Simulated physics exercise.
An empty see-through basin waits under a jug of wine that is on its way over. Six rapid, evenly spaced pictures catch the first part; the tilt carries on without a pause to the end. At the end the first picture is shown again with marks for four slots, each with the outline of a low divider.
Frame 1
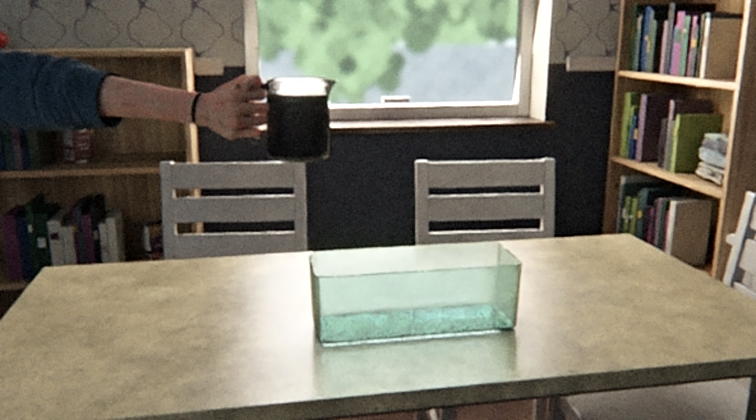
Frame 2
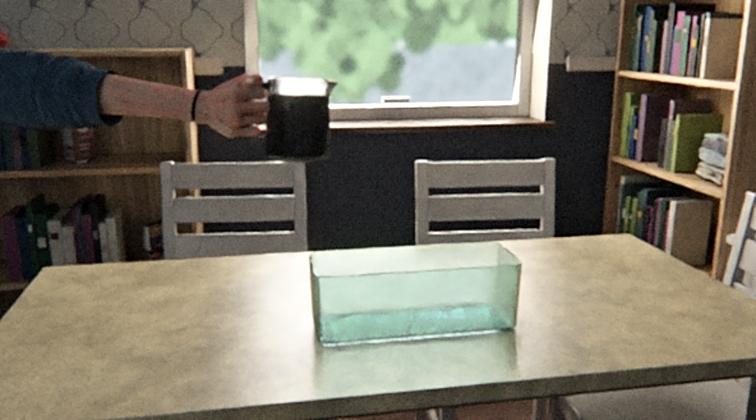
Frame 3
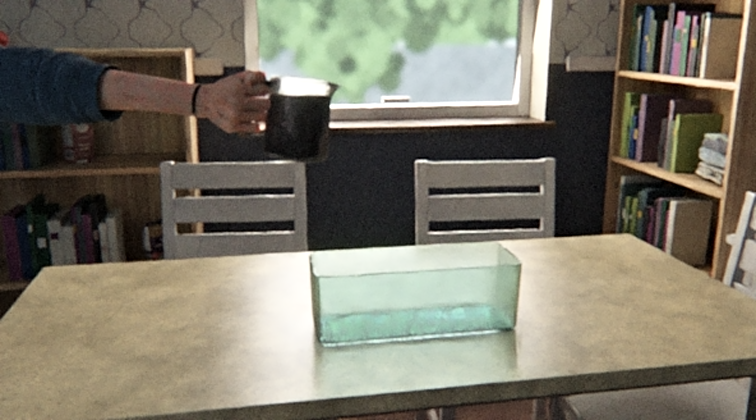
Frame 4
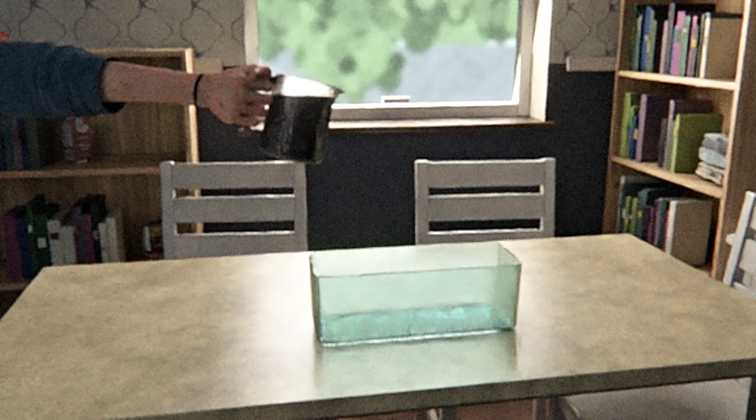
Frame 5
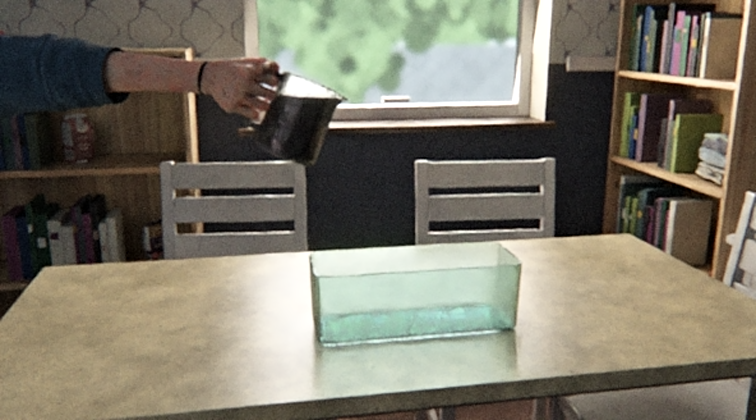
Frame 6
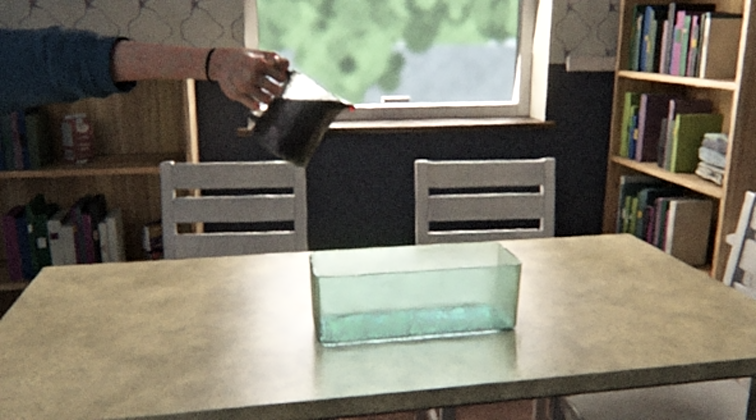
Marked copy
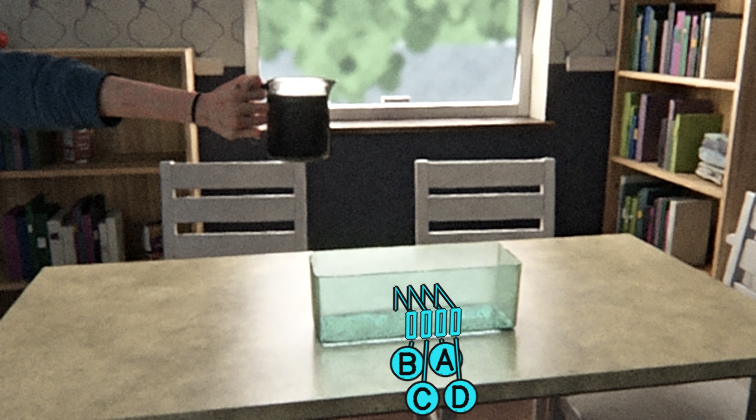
Hand tilting a dark jug of wine to the right above a clear greenish basin on a table, wine reaching the lip.
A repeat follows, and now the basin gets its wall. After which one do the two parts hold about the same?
Use slot B.
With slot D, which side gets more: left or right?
The left one.
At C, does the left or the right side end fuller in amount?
The left side.
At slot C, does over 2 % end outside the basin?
Yes.
On the marked copy, A at (441, 339); B at (411, 342); C at (426, 341); D at (456, 338).
With A, about 89 % ends left of the wall and 7 % right of it; 4 % is lost outside.
With B, about 46 % ends left of the wall and 52 % right of it.
With C, about 87 % ends left of the wall and 7 % right of it; 6 % is lost outside.
With D, about 89 % ends left of the wall and 8 % right of it.
